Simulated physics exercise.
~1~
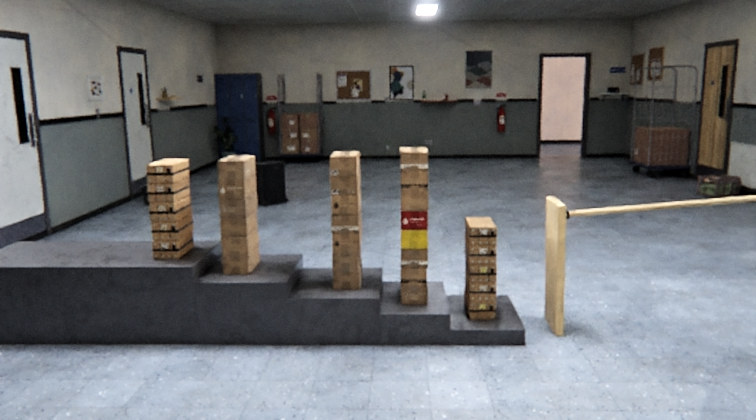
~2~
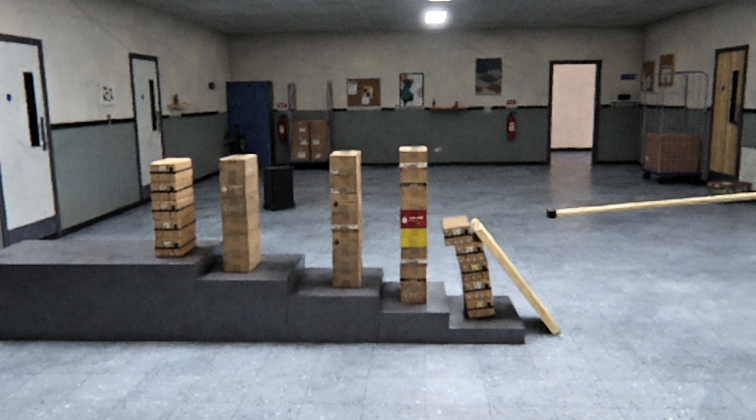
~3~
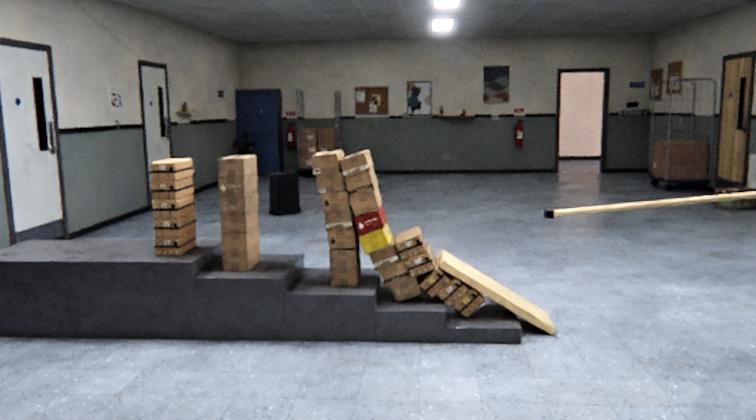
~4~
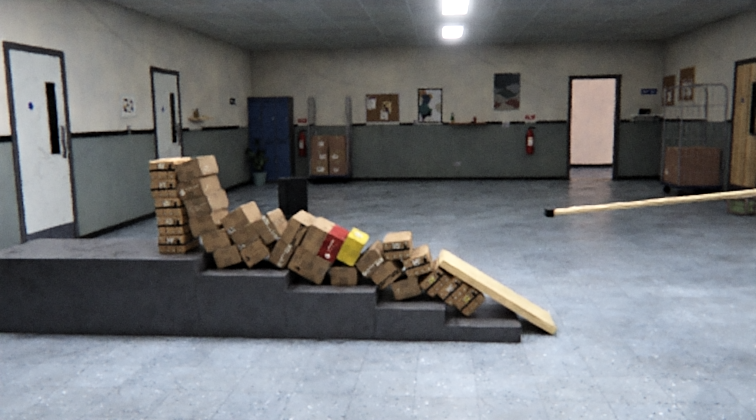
In this clip, a pole tips an upright wooden board leftward into stacks of cardboard boxes on dark rising steps, and the stacks topple leftward in turn, leaving boxes strewn across the steps, the leftmost stack still standing, and the board leaning at the right.
